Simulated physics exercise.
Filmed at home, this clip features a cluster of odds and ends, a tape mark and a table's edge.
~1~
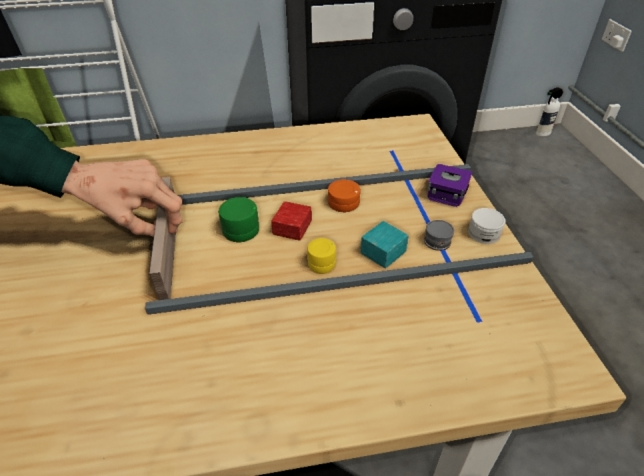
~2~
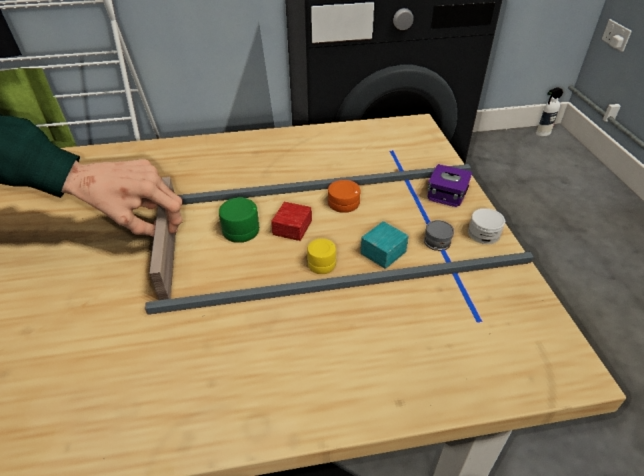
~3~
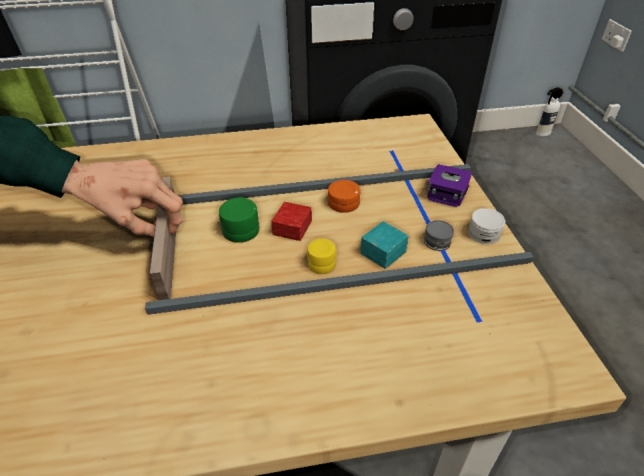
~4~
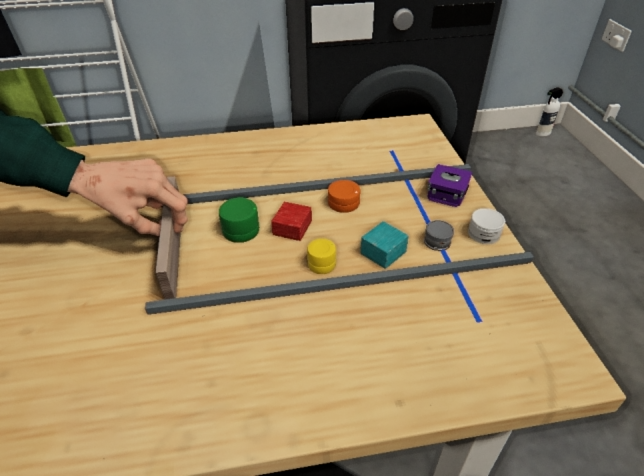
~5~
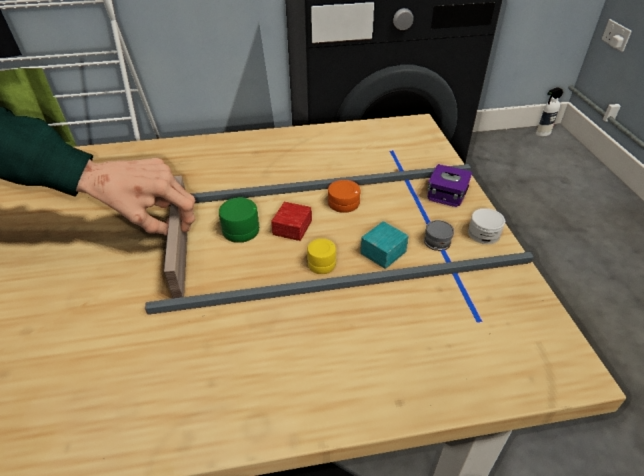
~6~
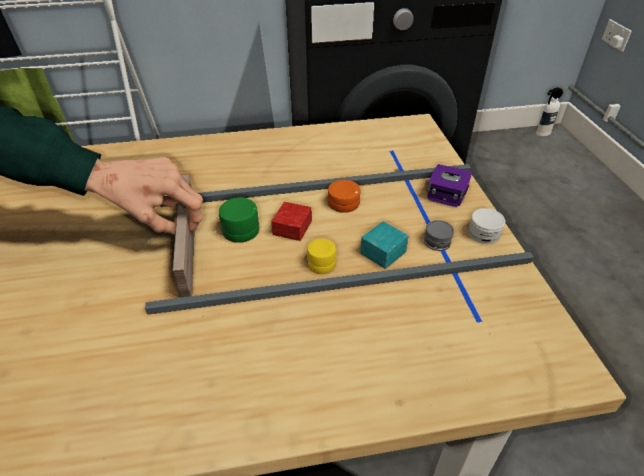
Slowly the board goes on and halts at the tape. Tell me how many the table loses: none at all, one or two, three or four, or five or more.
Drops: Fewer than three, some.
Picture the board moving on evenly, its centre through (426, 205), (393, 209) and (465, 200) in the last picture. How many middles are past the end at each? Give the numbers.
1; 0; 4.
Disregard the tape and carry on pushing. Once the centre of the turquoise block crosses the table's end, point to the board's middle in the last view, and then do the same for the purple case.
The middle is at (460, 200) when it's the turquoise block, and at (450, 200) when it's the purple case.
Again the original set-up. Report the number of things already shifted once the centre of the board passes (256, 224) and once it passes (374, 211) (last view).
2 and 6.
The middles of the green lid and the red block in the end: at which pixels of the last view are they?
You'll find the green lid at roughly (440, 197) and the red block at roughly (461, 220).
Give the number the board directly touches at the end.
Contact count: 3.
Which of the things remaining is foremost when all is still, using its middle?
Foremost: The grey pot.
A little later, none off yet; white tub at rest near (486, 226); purple case at rest near (449, 186); grey pot at rest near (439, 236).
When it is over, the number that fall off is one or two; down, white tub.
